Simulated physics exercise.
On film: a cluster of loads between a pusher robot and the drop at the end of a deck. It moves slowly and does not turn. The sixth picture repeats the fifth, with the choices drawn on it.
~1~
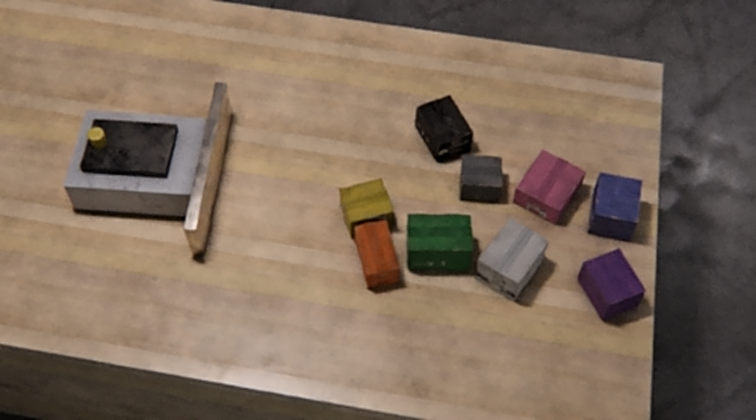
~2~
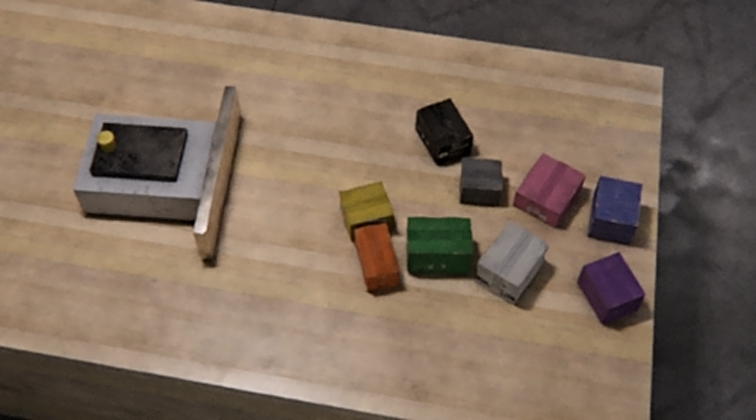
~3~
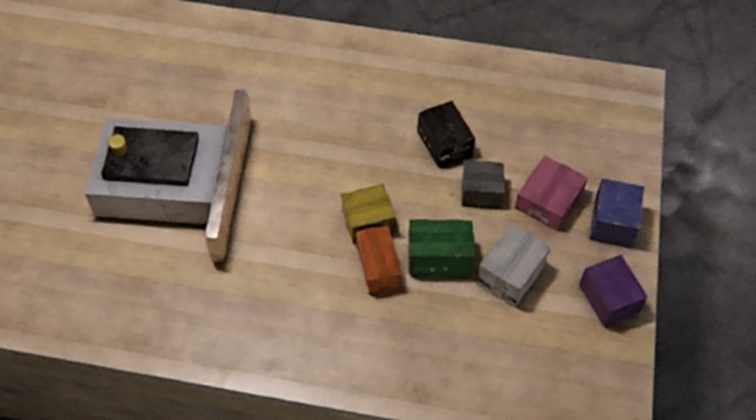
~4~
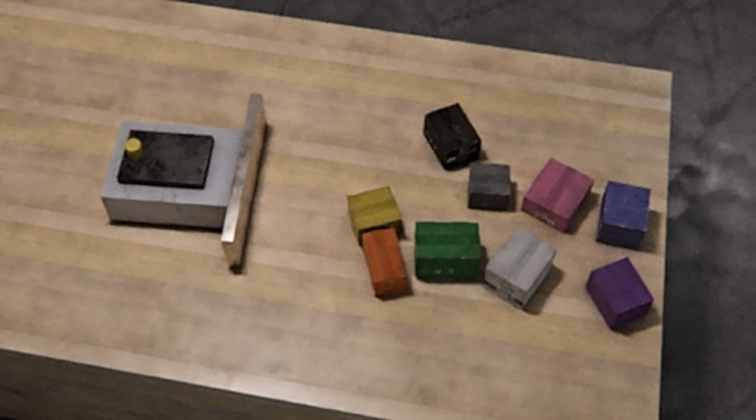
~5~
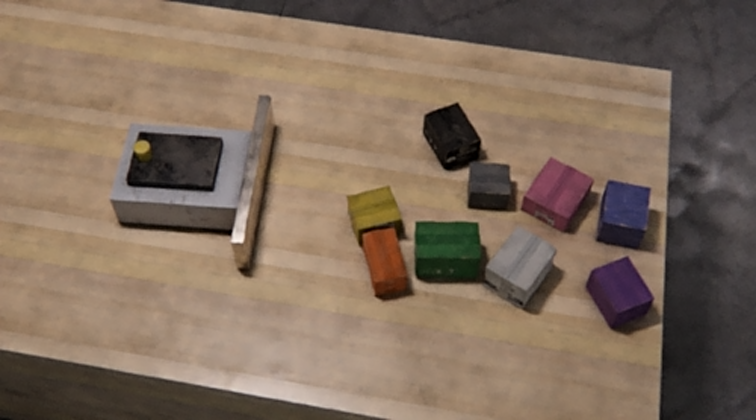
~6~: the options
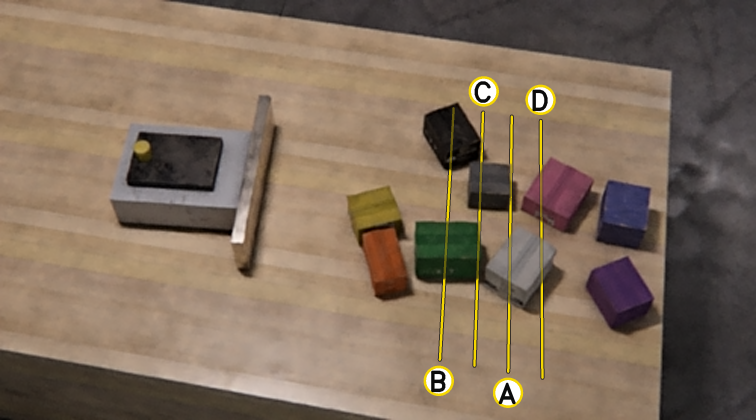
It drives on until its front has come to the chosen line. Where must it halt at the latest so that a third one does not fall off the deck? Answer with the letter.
It can go as far as D.
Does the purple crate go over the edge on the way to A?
By then, yes.
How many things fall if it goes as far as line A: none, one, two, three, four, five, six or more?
In all, one.
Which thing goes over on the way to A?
The purple crate goes over.
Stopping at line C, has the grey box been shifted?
Yes.
On the copy, A at (510, 234); B at (447, 224); C at (479, 229); D at (542, 239).
On D. First, robot (284, 176); yellow parcel (387, 219); purple crate (619, 292).
Then, robot (388, 193); purple crate (646, 304); white parcel (589, 289).
Finally, robot (470, 205); purple crate over the edge; white parcel over the edge; two fallen.
By contrast, A is within the limit but short; B is within the limit but short; C is within the limit but short.
